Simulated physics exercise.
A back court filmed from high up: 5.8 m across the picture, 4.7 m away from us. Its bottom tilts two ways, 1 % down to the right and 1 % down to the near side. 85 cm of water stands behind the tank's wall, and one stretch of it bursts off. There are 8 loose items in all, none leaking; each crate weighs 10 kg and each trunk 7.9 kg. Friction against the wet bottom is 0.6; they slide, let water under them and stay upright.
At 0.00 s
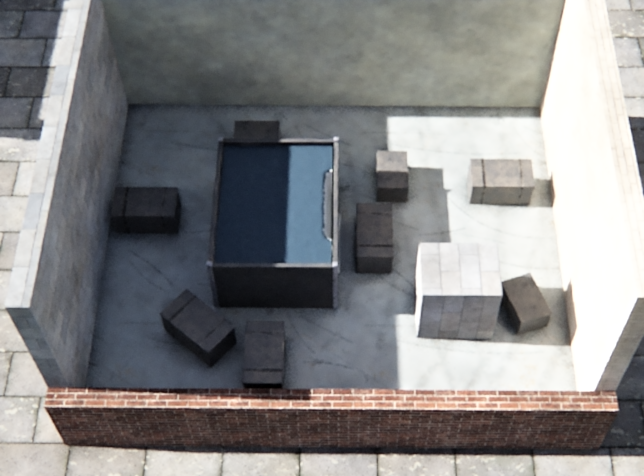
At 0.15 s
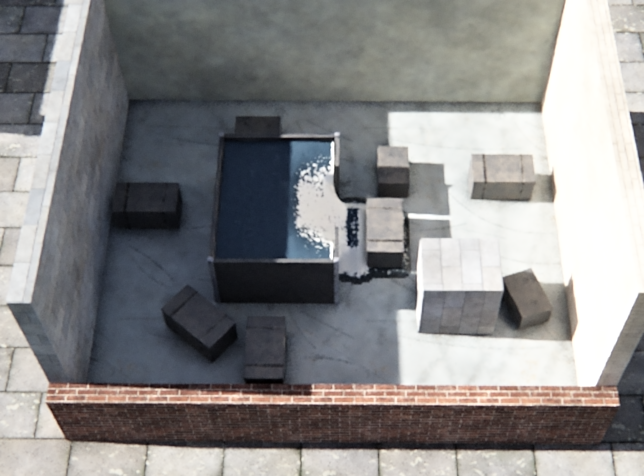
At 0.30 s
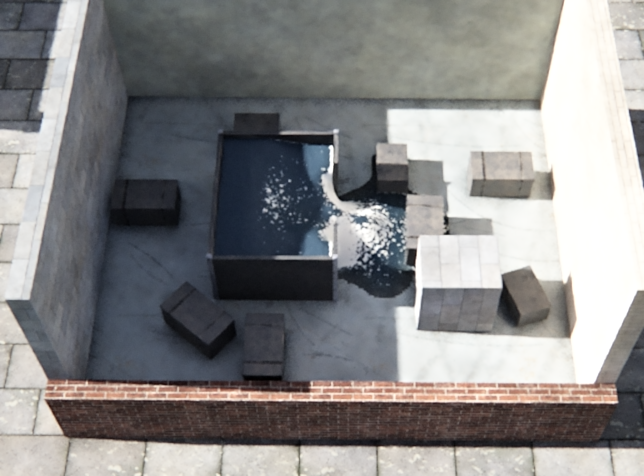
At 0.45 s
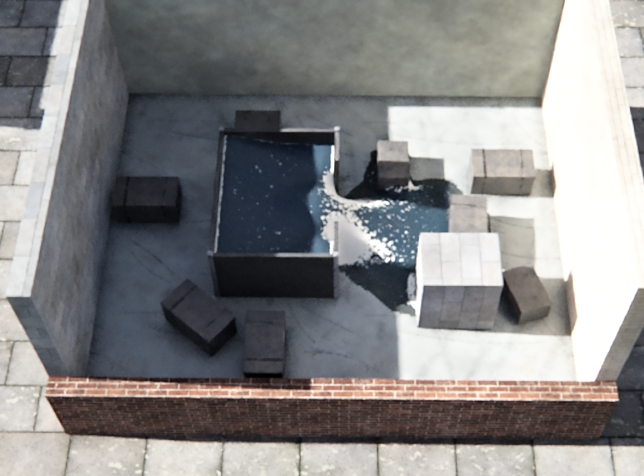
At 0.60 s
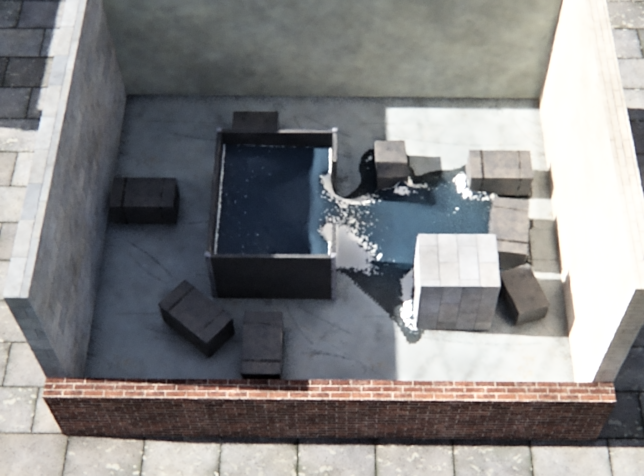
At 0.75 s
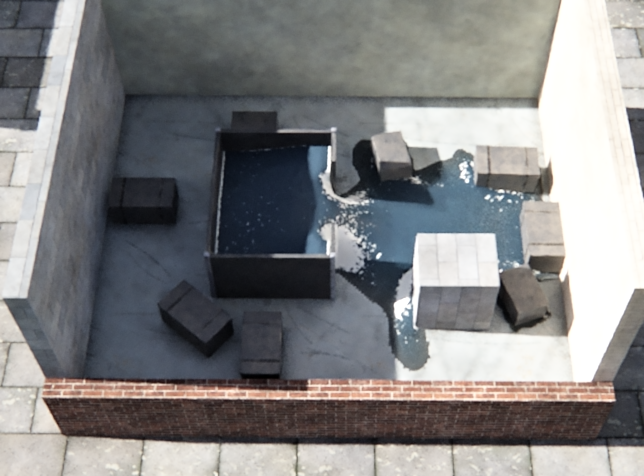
Water bursting from the right side of a dark tank in a walled court, spreading rightward and pushing a dark block along.
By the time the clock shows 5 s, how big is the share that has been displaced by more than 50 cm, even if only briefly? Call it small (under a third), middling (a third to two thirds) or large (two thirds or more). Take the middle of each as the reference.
Large, two thirds or more.
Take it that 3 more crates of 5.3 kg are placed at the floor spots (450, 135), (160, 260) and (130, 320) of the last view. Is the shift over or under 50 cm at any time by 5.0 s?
Respectively: Tops it; doesn't reach it; doesn't reach it.
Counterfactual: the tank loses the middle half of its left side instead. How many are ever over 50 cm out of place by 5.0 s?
You'd get 4 in that case.
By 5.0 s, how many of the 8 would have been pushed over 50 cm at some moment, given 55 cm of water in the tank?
Then the count would be 3.
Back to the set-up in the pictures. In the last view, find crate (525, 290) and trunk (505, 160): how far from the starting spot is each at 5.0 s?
First: 60 cm. Second: 350 cm.
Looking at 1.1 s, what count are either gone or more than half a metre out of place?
By my reckoning, 2.
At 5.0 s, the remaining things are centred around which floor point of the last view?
Around (265, 246).
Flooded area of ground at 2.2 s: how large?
Wet area: Approx. 14 m2.
After 1.1 s 2 of 8 are over 50 cm from their spots; 2 afloat.
After 2.2 s 3 of 8 are over 50 cm from their spots; 2 afloat.
After 3.5 s 4 of 8 are over 50 cm from their spots; 5 afloat.
After 5.0 s 6 of 8 are over 50 cm from their spots, and 6 have been at some point; 5 afloat.
